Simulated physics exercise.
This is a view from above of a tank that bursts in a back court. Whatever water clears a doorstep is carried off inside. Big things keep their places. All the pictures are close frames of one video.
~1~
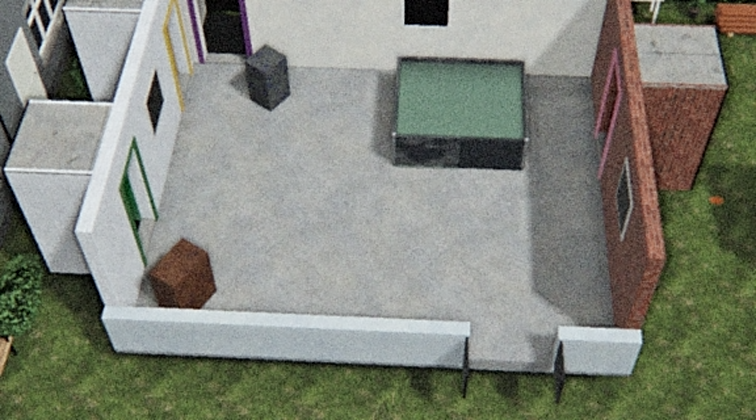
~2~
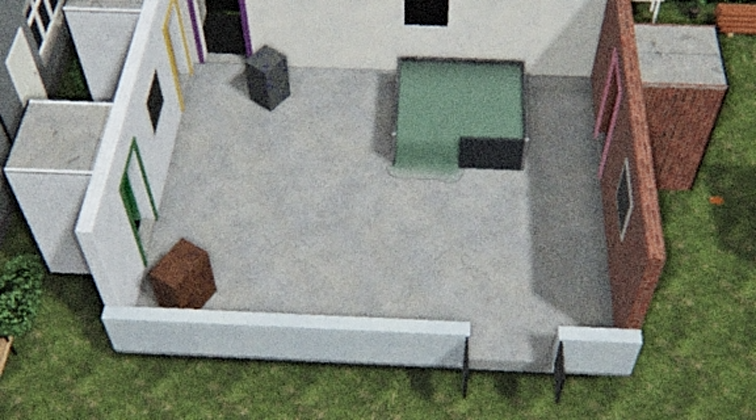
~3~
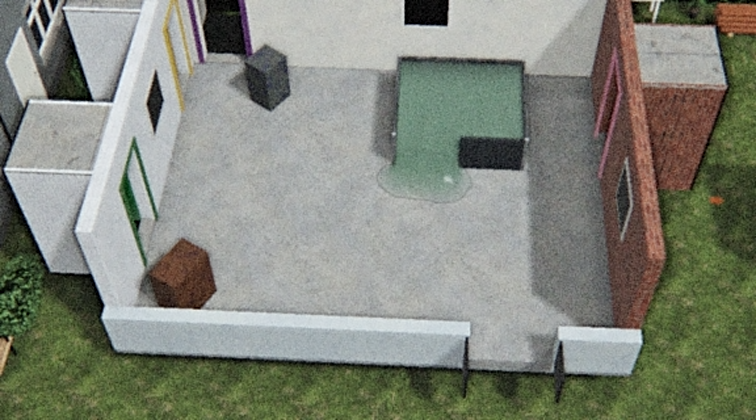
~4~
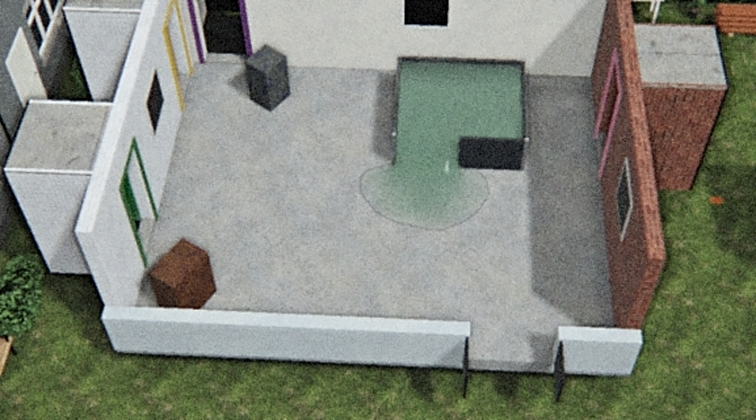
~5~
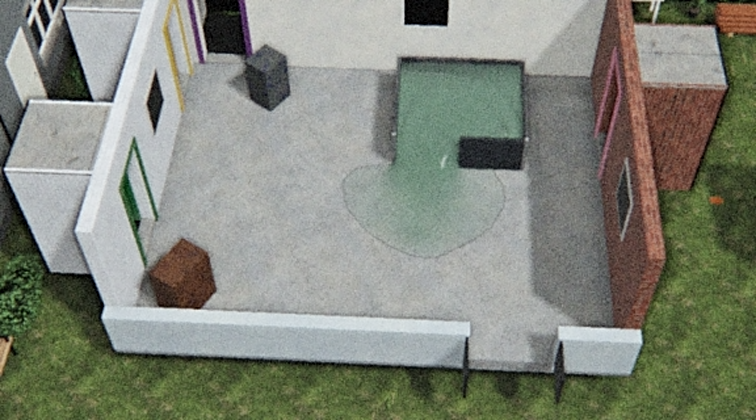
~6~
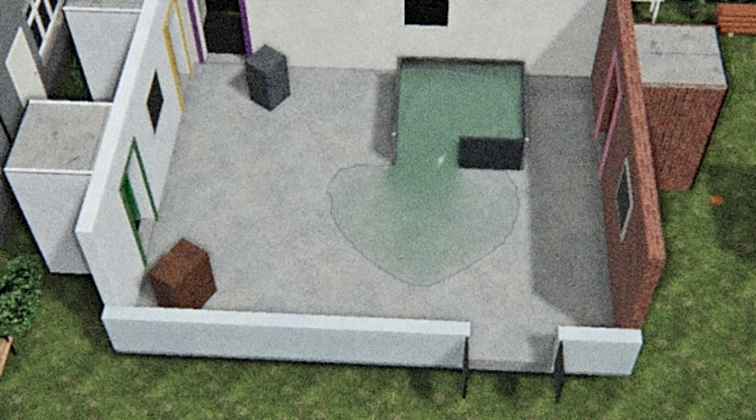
The clip opens on a walled back court seen from above, with a tank of green water standing still near the back wall. The left part of its front side gives way and water pours out, spreading across the grey floor toward the low front wall in a widening, rounded pool.
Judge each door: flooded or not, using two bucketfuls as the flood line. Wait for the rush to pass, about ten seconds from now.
The purple door is flooded. The green door is not flooded. The pink door is not flooded. The yellow door is not flooded.
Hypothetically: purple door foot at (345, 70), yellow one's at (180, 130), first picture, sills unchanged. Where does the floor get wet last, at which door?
That is the purple-painted one.
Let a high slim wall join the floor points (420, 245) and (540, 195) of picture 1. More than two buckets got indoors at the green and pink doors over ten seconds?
My guess is that green exceeds the limit and pink stays within limits.
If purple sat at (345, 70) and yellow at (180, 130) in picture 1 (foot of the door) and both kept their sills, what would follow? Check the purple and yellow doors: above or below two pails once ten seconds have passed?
Purple door: Does not flood; yellow door: Does not flood.
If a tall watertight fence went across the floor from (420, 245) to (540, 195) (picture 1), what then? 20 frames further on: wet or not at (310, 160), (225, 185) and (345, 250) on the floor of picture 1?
Taking the points in the order given, they are high and dry, high and dry and inundated.
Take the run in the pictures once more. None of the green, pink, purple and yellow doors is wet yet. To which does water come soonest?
That would be the green one.
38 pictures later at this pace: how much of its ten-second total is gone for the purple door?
Around 0 percent.
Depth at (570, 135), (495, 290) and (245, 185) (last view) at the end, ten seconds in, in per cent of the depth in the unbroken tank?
Going in order, roughly 4, 6 and 8 %.
A moment on, water covers 30 % of the floor; the purple door not reached, the green door not reached, the pink door not reached, the yellow door not reached.
Next, water covers 45 % of the floor; the purple door not reached, the green door not reached, the pink door not reached, the yellow door not reached.
Then, water covers 45 % of the floor; the purple door not reached, the green door wet at the sill, nothing in, the pink door not reached, the yellow door not reached.
Later, water covers 70 % of the floor; the purple door wet at the sill, nothing in, the green door under two buckets in, the pink door not reached, the yellow door wet at the sill, nothing in.
In the end, water covers 95 % of the floor; the purple door far over two buckets in, the green door under two buckets in, the pink door wet at the sill, nothing in, the yellow door under two buckets in.
